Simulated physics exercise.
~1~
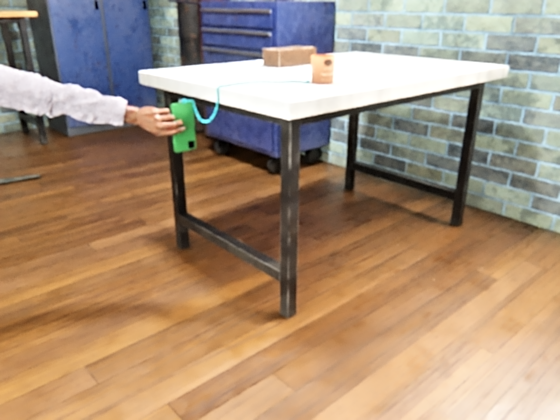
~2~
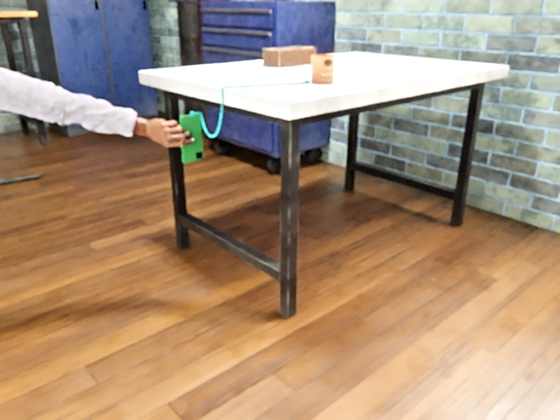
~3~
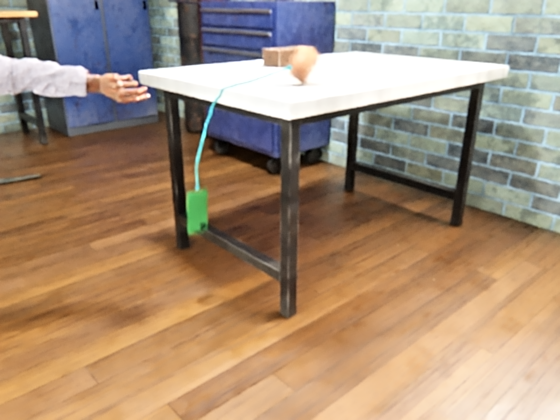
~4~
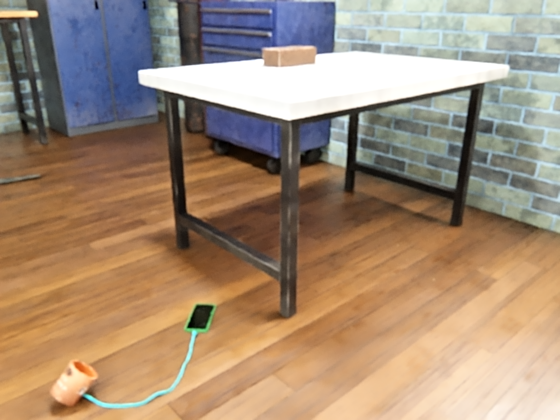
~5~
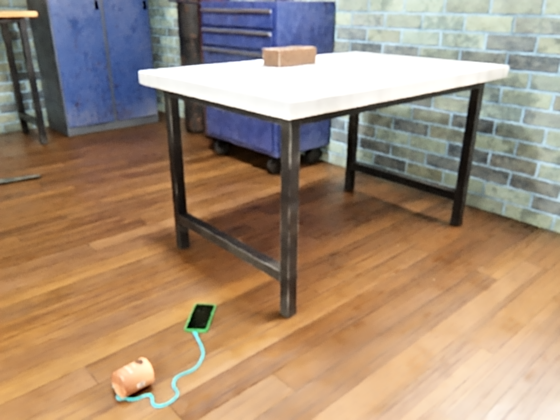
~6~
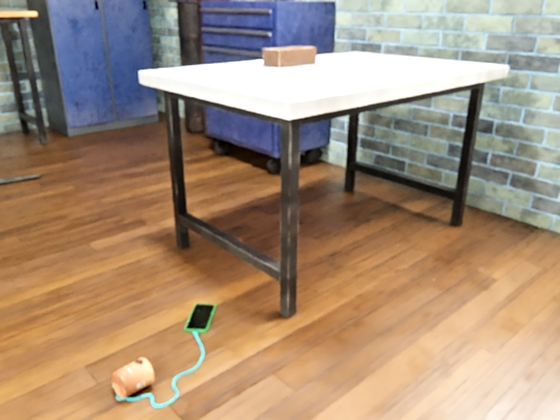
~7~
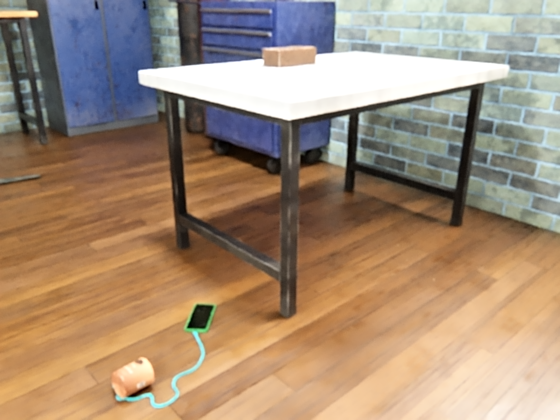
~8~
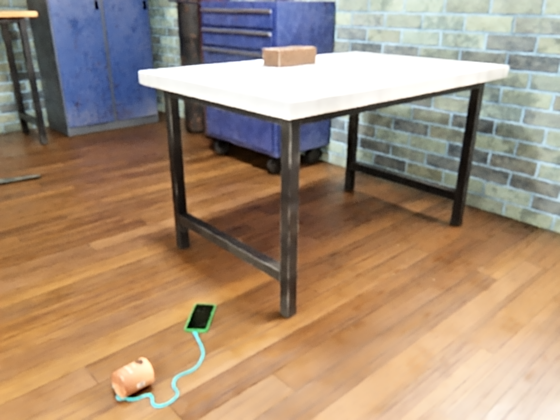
A green phone tied by a blue string to an orange cup on a white table was let go by a hand and dropped to the floor, dragging the cup down after it, while the brick stayed on the table.
